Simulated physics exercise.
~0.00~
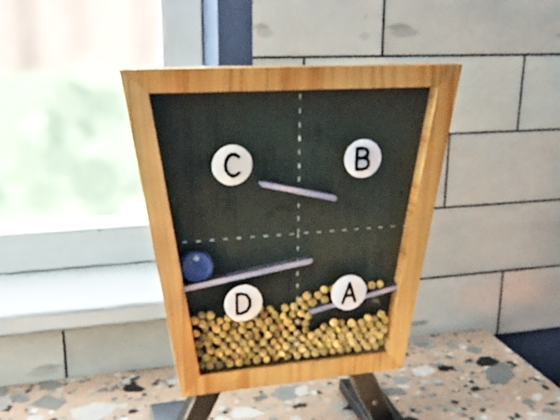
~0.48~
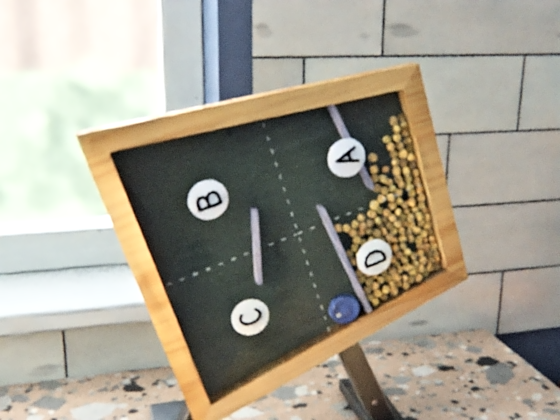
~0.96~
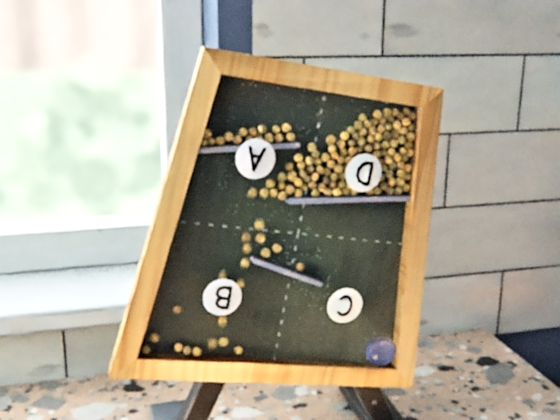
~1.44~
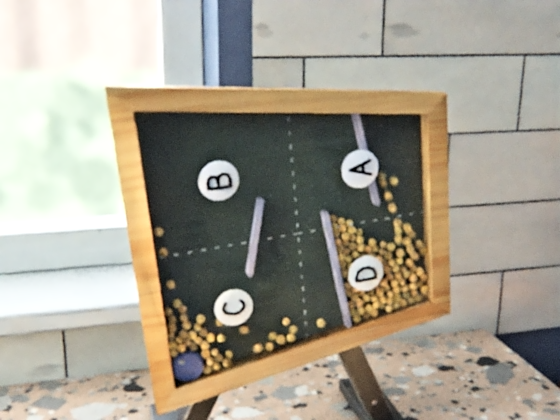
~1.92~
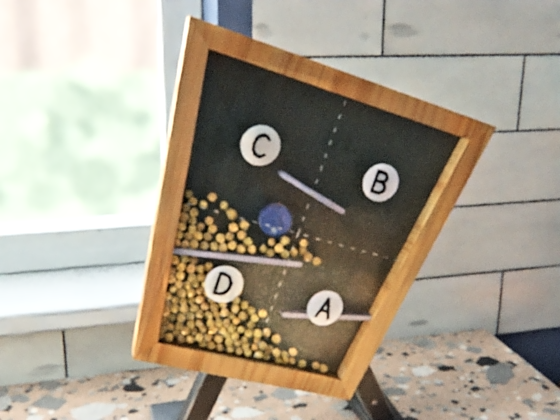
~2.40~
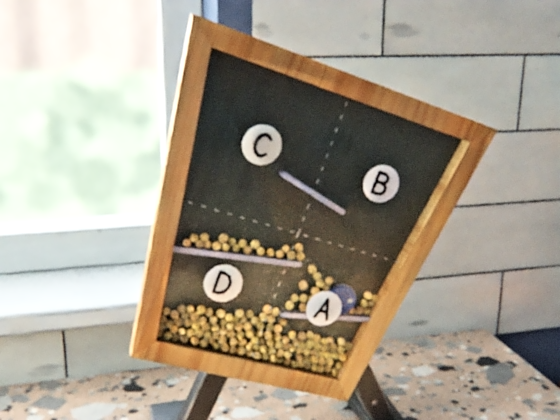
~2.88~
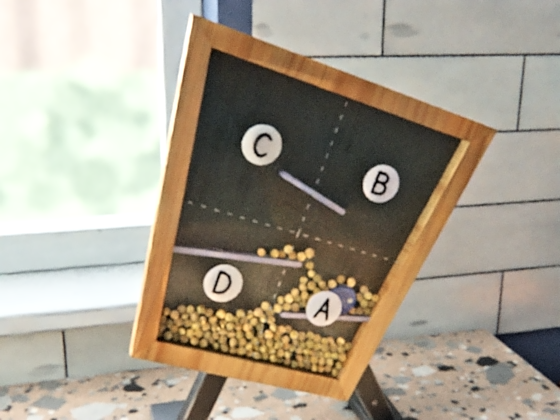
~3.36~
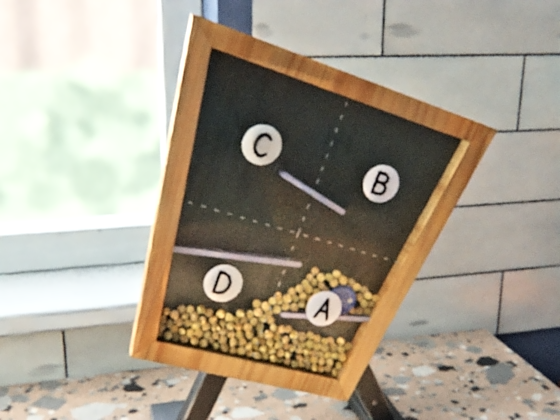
At the start, a wood-framed case stands nearly level, with pale beads heaped along the bottom in quarters D and A and a blue disc resting on a ledge above D. The case turns anticlockwise until it is almost upside down, and some beads spill towards B while the disc drops into a corner of C. It then swings back clockwise, with the disc and some beads gathered in C's corner. Stopping tilted slightly clockwise, it lets beads run off the long ledge towards A. The disc settles beside the A label, among heaped beads, and everything lies still.
